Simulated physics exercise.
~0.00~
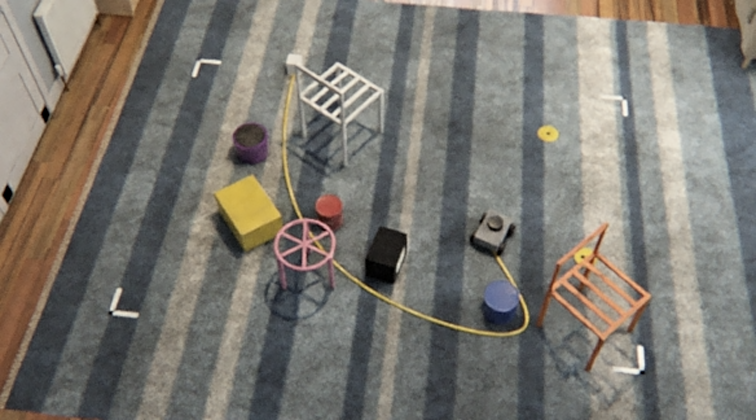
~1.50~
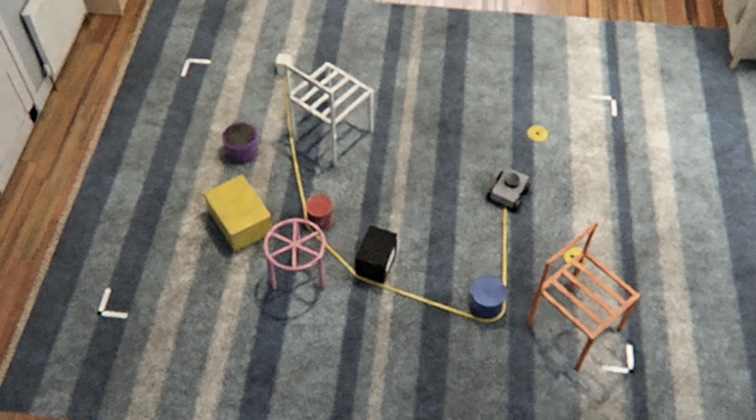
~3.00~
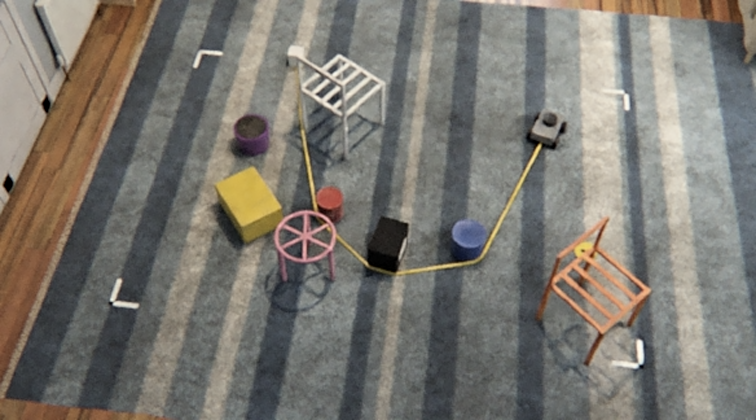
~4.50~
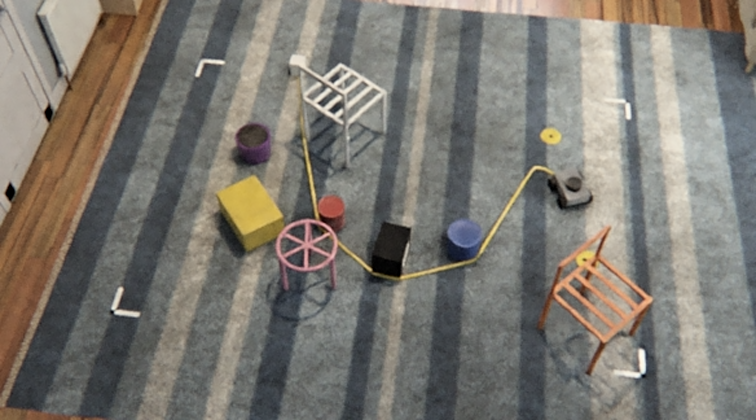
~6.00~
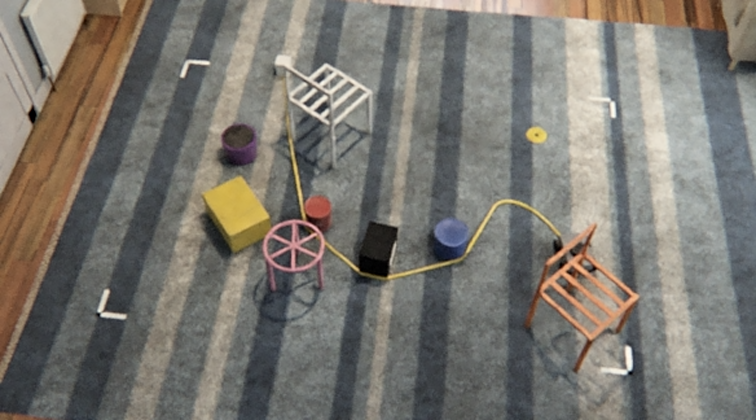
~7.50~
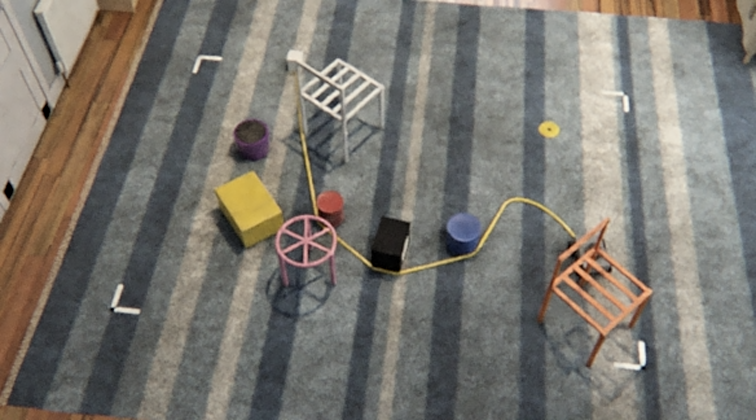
On a blue-and-cream striped living-room rug, seen from high above, a yellow lead winds from a white chair at upper centre past a red pot and pink stool to a small grey cart. A purple pot and yellow crate sit left, a black box and blue bucket near the middle, and an orange chair lower right. The cart drives up and right to a yellow mark, and the tightening lead drags the bucket up and left. The cart then turns back down toward the orange chair, its lead slackening into a curve. It ends at the second mark, partly hidden by the chair.
